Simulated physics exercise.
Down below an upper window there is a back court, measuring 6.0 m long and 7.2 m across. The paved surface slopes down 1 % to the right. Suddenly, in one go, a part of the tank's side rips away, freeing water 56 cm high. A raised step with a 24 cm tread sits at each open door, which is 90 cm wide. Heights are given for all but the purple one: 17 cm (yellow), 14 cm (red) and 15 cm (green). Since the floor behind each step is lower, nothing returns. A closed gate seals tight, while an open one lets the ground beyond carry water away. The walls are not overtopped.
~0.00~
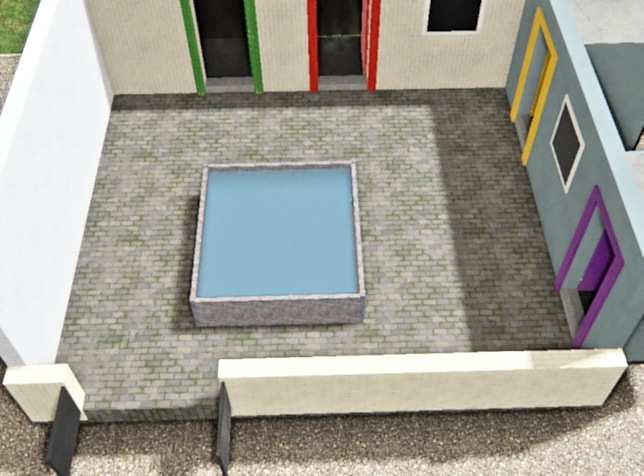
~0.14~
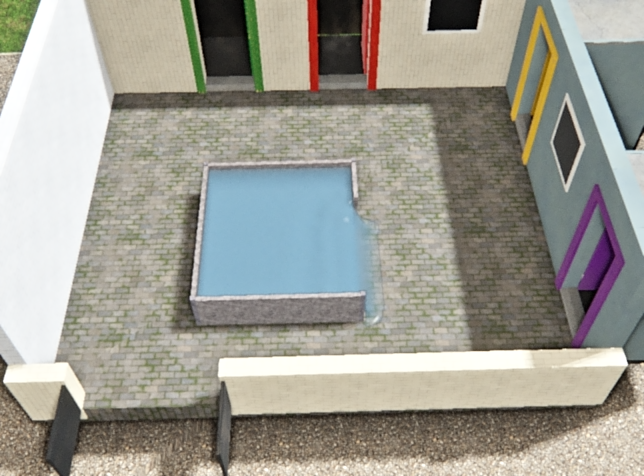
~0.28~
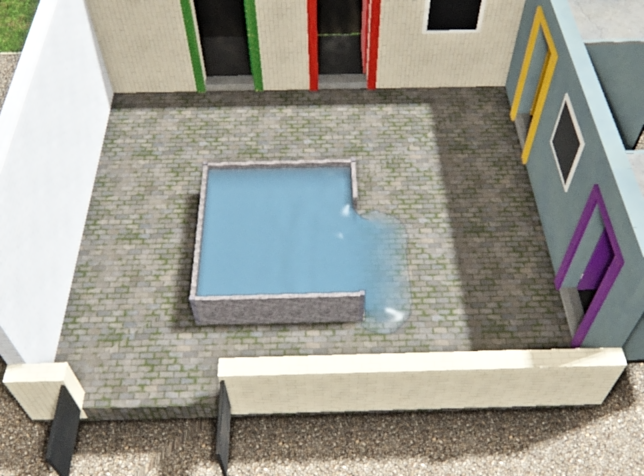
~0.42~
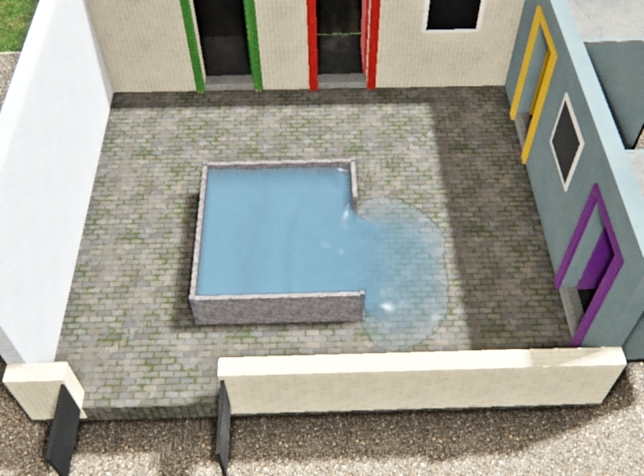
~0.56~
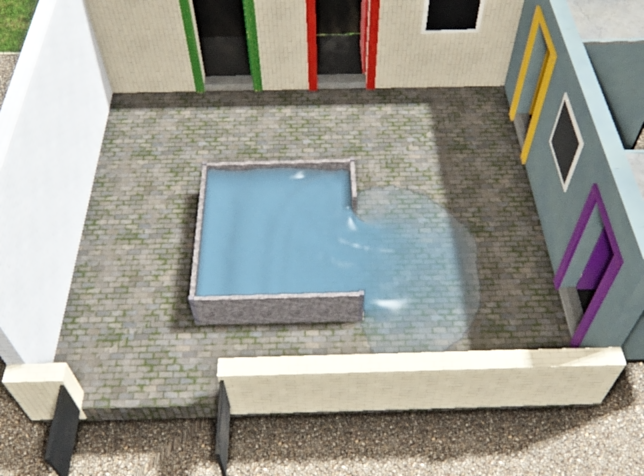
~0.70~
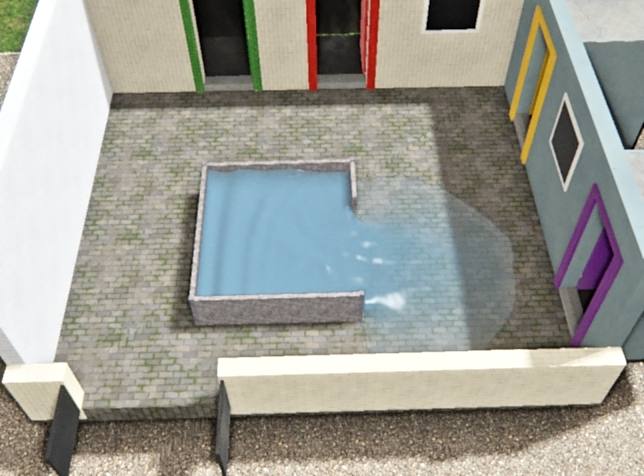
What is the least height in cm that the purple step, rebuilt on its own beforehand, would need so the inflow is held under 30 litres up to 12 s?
Around 29 cm would be enough.
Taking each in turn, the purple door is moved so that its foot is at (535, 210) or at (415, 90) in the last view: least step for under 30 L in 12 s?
You'd want about 21 cm there first, then about 13.0 cm.
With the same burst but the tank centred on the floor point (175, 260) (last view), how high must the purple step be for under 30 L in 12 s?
At least some 28 centimetres tall.
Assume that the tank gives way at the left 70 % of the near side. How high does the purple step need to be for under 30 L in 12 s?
Then the minimum is about 14.0 cm.
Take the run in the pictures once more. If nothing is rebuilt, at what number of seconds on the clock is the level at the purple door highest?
It peaks around 2.8 s.
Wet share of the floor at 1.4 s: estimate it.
Some 25 in a hundred.
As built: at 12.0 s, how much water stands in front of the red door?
You'd measure close to 6.0 cm there.
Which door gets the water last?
Final door: Green.
After 1.4 s water covers 25 % of the floor, deepest (33 cm) near (543, 271); 19 cm at the purple door, 17 litres in over its 7 cm step.
After 3.0 s water covers 35 % of the floor, deepest (34 cm) near (545, 281); 32 cm at the purple door, 272 litres in over its 7 cm step.
After 12.0 s water covers 95 % of the floor, deepest (11 cm) near (501, 107); 9 cm at the purple door, 600 litres in over its 7 cm step.
At the purple door as built, the water arrived by 1.0 s and peaked near 33 cm at 2.8 s.
Run again over the same 12 s with other heights there, 54 litres in over 26 cm, 7 litres over 35 cm. The limit of 30 litres is kept from about 29 cm up.
